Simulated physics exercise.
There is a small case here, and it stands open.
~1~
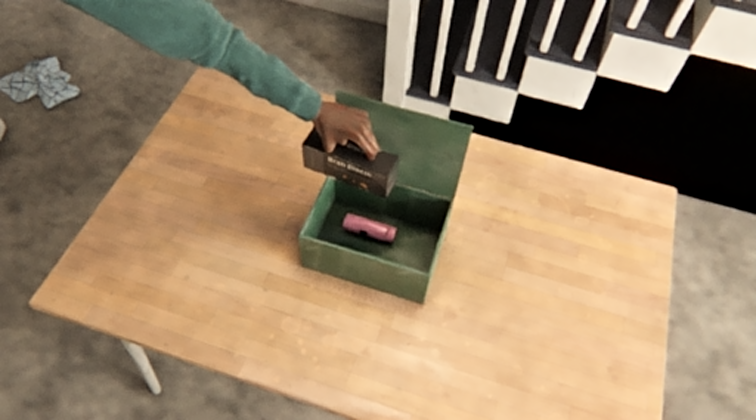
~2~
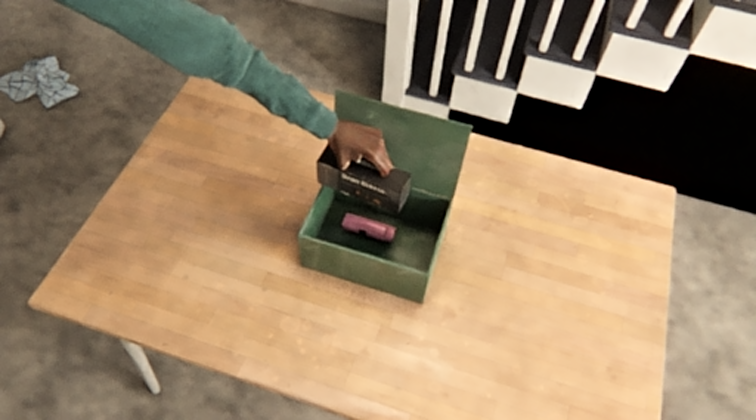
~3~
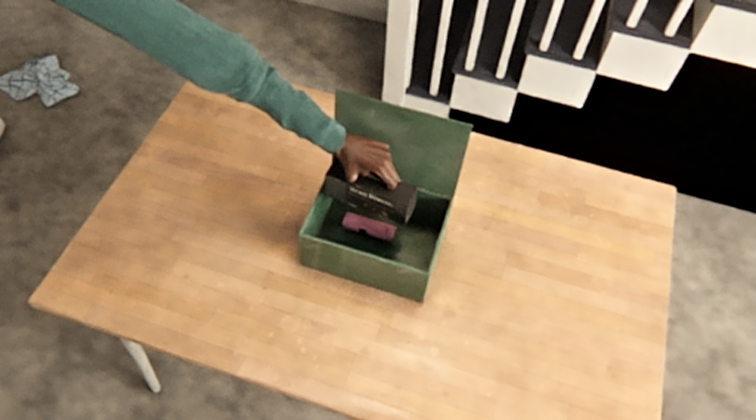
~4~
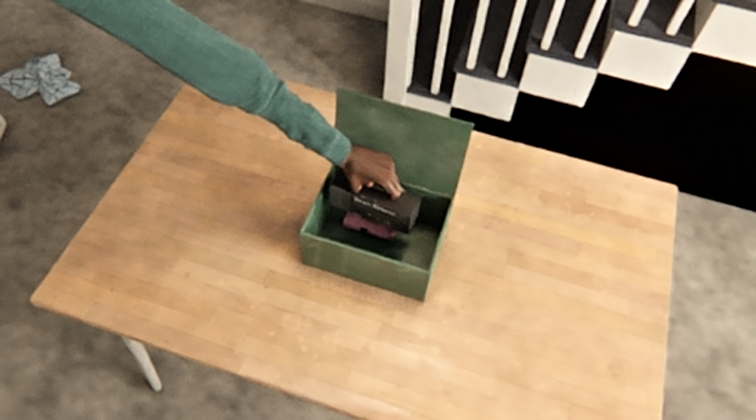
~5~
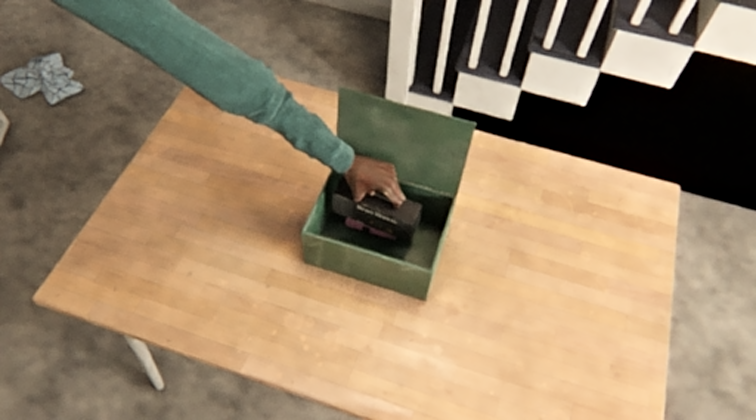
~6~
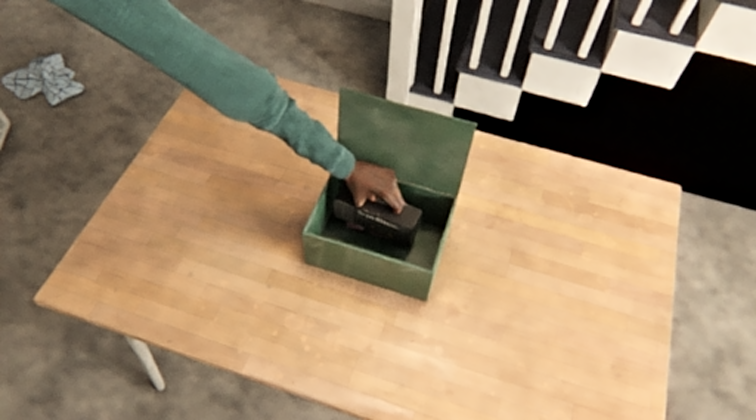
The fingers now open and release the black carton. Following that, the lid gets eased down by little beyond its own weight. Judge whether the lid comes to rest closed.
It does.
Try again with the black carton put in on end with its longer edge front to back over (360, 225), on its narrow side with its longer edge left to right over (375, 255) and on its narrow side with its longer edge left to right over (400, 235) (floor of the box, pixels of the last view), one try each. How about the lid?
So, first it won't go down, then it goes down fine, and finally it goes down fine.
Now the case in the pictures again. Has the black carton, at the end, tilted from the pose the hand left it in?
By the end the black carton has leaned over.
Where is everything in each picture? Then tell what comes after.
The first picture shows still above its spot; black carton (350, 162); pink shaker (370, 229).
The second picture shows still above its spot; black carton (364, 178); pink shaker (369, 228).
The third picture shows still above its spot; black carton (371, 191); pink shaker (370, 227).
The fourth picture shows still above its spot; black carton (375, 201); pink shaker (371, 226).
The fifth picture shows still above its spot; black carton (377, 209).
The sixth picture shows put in, still held; black carton (378, 214).
Then, 0.50 s past the last view, black carton on its side near (365, 249); pink shaker displaced a little.
Then, 1.50 s past the last view, lid 71° above the rim; black carton on its side near (363, 254); pink shaker displaced a little.
Then, 1.80 s past the last view, lid 34° above the rim; black carton on its side near (363, 254); pink shaker displaced a little.
Then, 1.90 s past the last view, lid 16° above the rim; black carton on its side near (363, 254); pink shaker displaced a little.
Finally, lid shut; down or leaning hard in the box, black carton; pink shaker still in place. Final places as the last picture's camera would see them, black carton near (363, 254).
